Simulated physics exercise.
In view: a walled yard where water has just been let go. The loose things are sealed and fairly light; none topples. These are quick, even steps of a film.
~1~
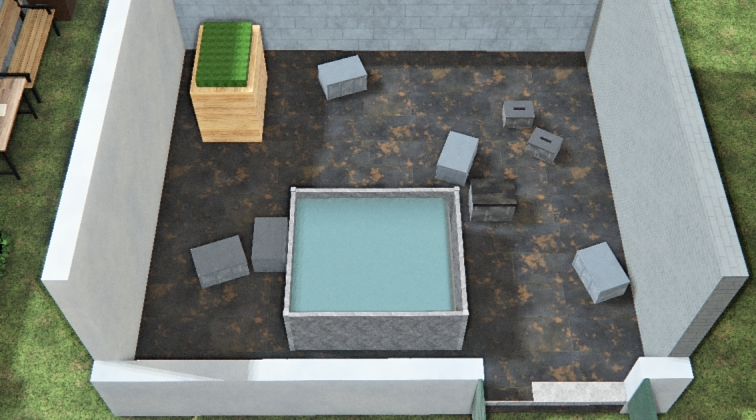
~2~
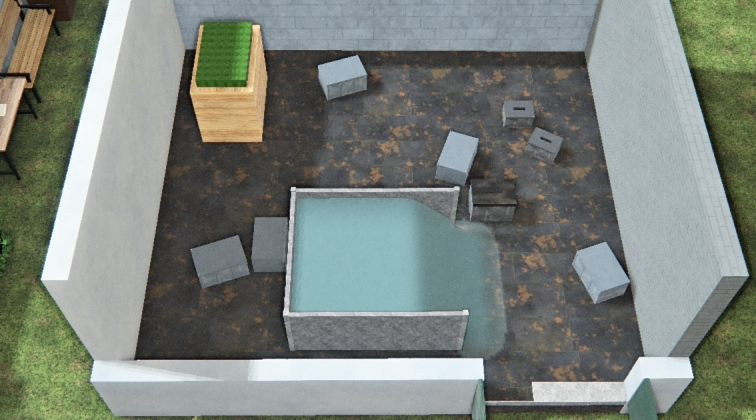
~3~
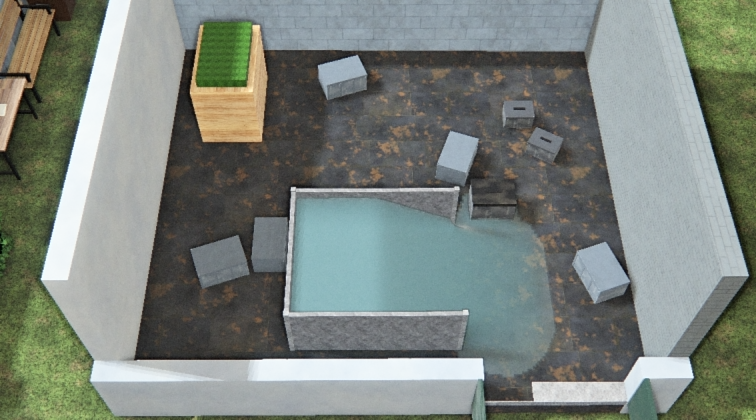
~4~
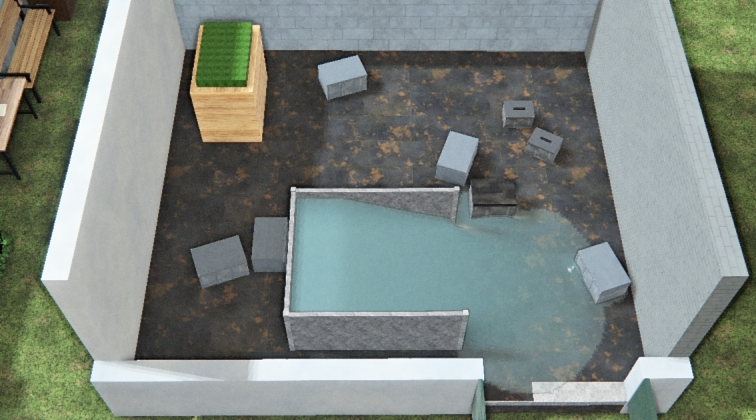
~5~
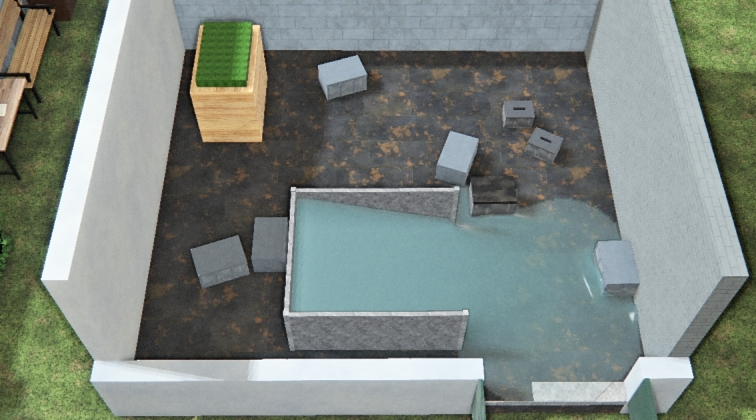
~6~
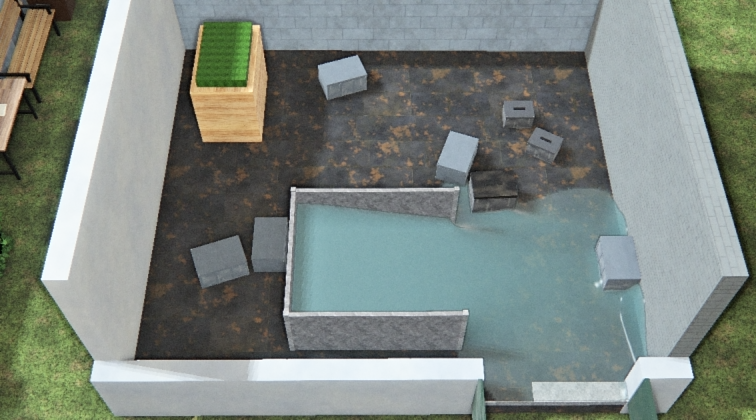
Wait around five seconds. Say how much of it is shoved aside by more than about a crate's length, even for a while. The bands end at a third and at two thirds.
It is from one to two thirds.
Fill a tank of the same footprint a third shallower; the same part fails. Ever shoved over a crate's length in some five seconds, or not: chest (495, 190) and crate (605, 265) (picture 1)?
In that order: No, moved that far.
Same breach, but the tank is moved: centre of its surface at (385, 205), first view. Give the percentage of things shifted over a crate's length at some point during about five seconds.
I make it 60 per cent.
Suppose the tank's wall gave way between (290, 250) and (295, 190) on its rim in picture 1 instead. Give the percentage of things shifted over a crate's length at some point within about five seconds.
Near 50 in a hundred.
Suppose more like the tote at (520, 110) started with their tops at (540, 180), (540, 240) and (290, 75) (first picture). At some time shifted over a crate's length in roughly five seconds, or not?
One after the other: Pushed that far, moved that far, short of that.
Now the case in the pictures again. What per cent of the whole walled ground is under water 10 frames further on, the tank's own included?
About 40 per cent.
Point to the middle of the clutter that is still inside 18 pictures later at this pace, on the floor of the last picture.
Around (412, 165).
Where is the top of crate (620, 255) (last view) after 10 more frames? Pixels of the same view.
At about (617, 227).
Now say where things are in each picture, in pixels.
A crate at (603, 266) rests on the ground; a chest at (493, 191), on the bottom; 0 of 8 have shifted, in the first picture.
A crate at (603, 266) rests on the ground; a chest at (493, 191) rests on the ground; 0 of 8 have shifted, in the second picture.
A crate at (603, 266) rests on the ground; a chest at (493, 191) rests on the ground; 0 of 8 have shifted, in the third picture.
A crate at (604, 266) rests on the ground; a chest at (493, 191), on the bottom; 0 of 8 have shifted, in the fourth picture.
A crate at (619, 262) rests on the ground, close to its start; a chest at (493, 189) rests on the ground, close to its start; 1 of 8 have shifted, in the fifth picture.
A crate at (621, 257), afloat, close to its start; a chest at (494, 184), on the bottom, close to its start; 2 of 8 have shifted, in the sixth picture.
A moment on, 0 of 8 are well off their spots; 1 afloat.
Next, 0 of 8 are well off their spots; 1 afloat.
Later, 3 of 8 are well off their spots; 1 afloat.
In the end, 5 of 8 are well off their spots, and 5 have been at some point; 2 afloat.
